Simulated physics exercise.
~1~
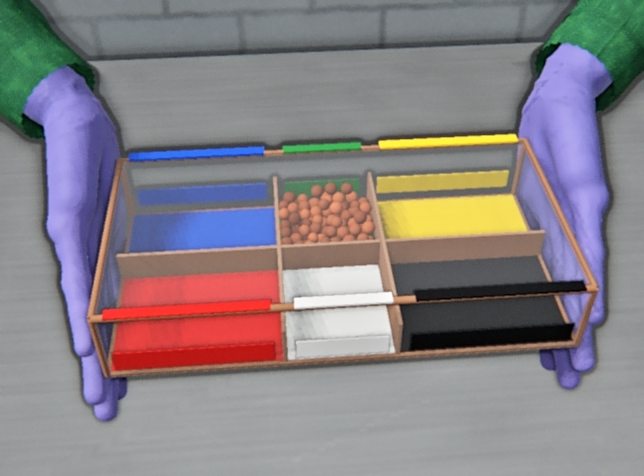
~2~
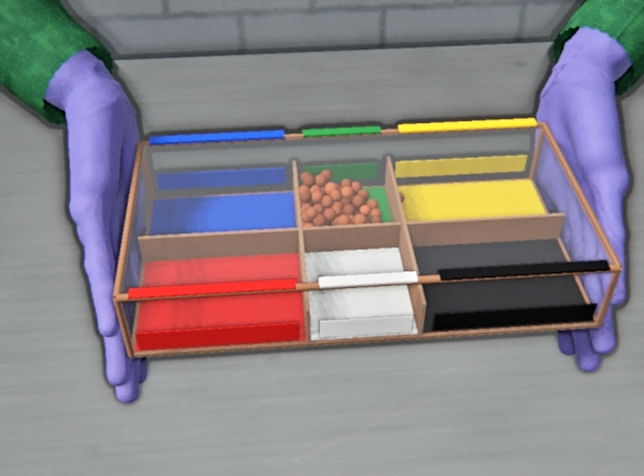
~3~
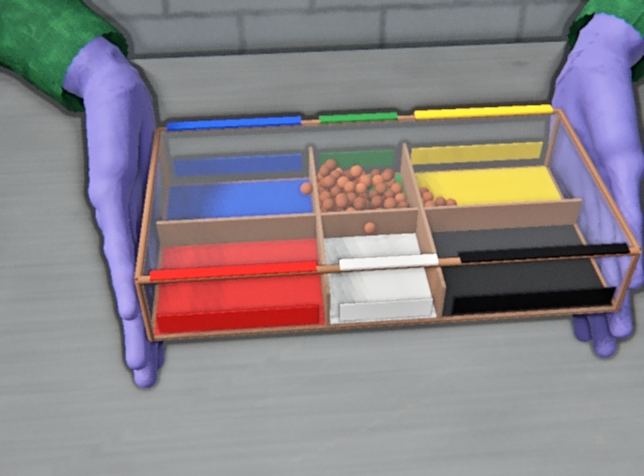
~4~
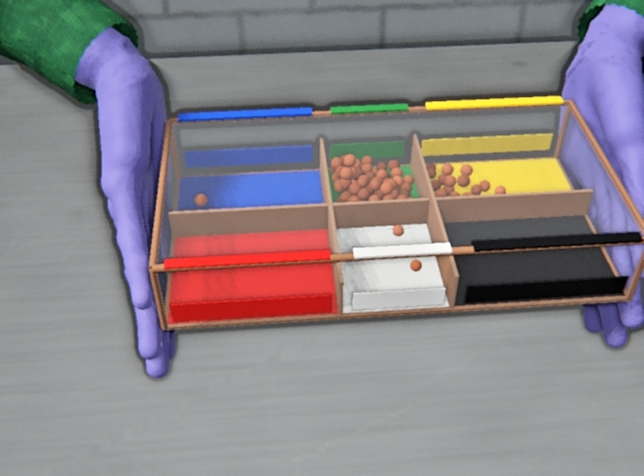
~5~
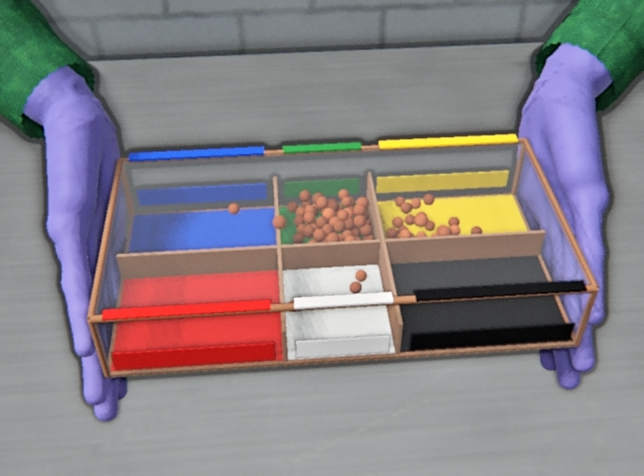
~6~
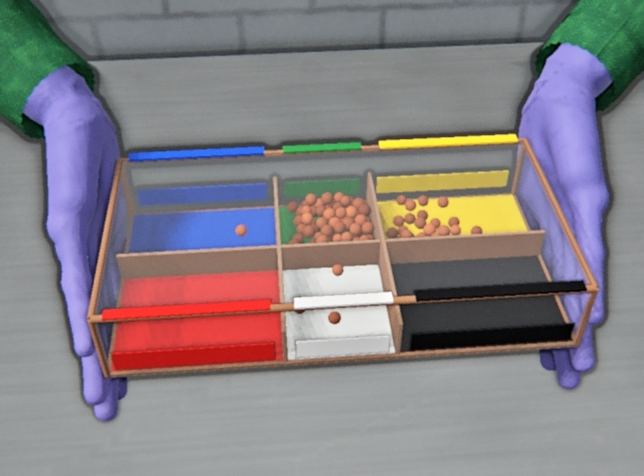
On a grey tabletop, purple hands shaking a clear-lidded divided box, clay pellets spilling from green mostly into yellow, few elsewhere.
